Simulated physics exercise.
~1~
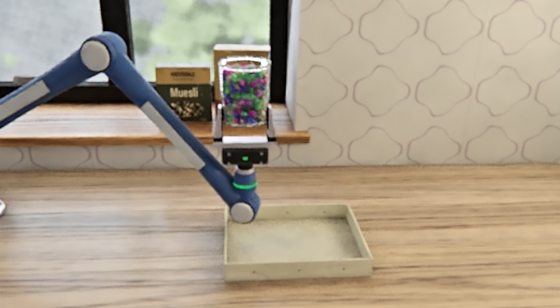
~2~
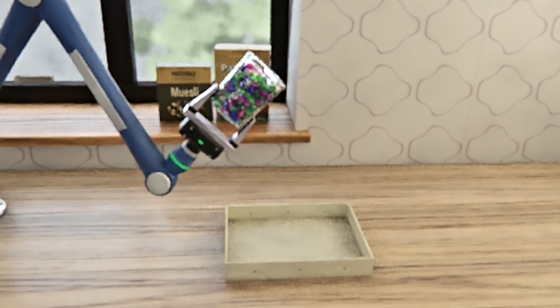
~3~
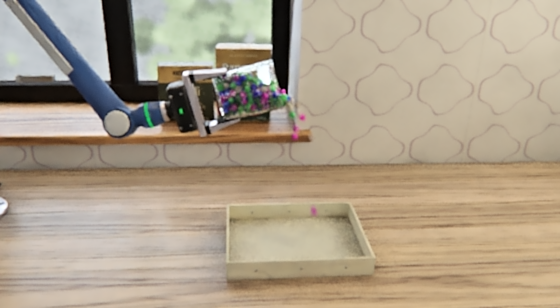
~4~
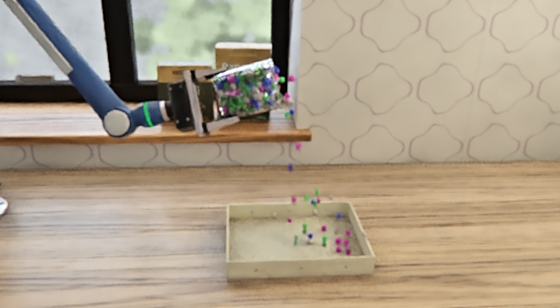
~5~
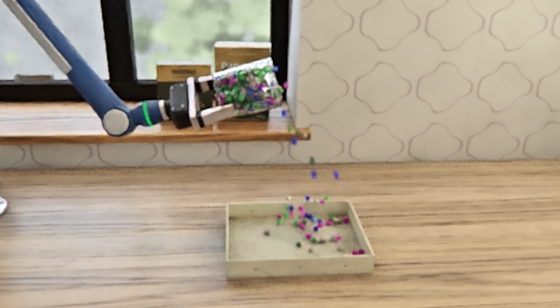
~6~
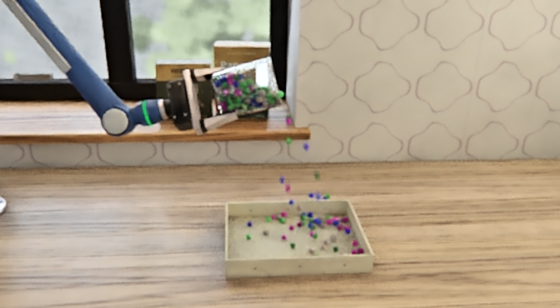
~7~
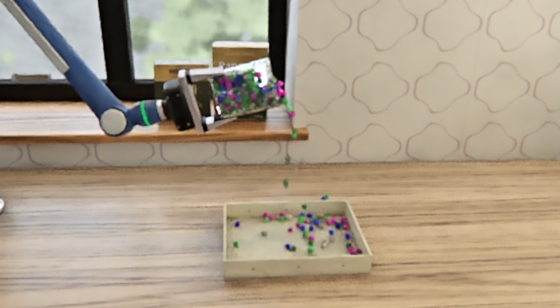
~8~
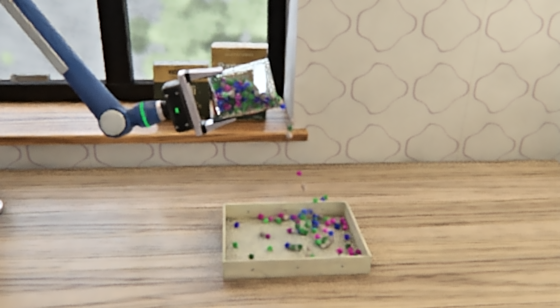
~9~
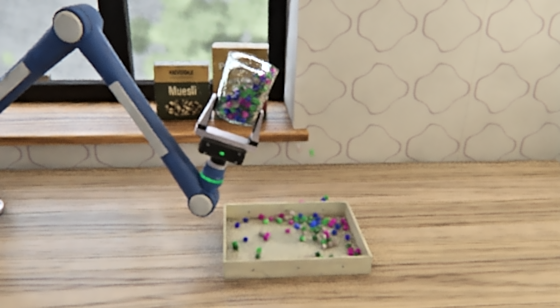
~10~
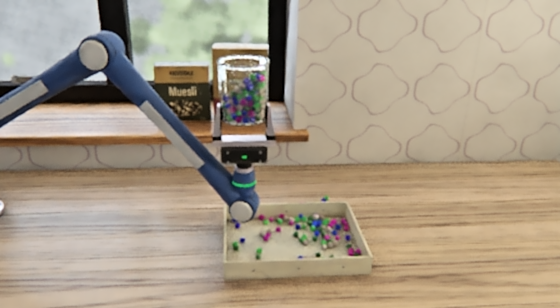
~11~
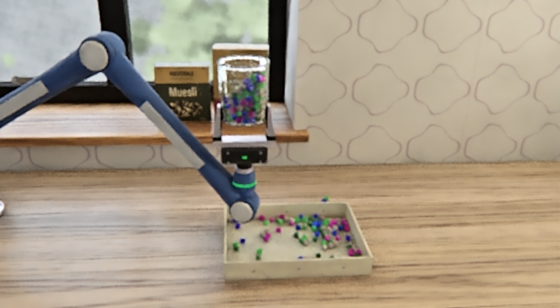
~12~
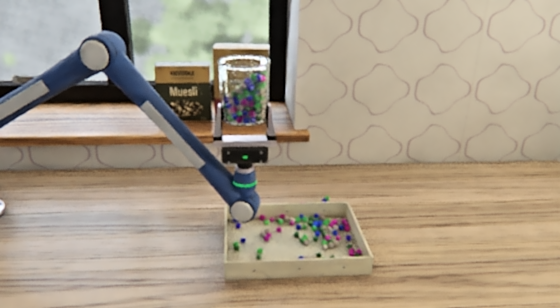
A robot arm tips a clear beaker, spills some colourful sweets into a tray, then rights it.
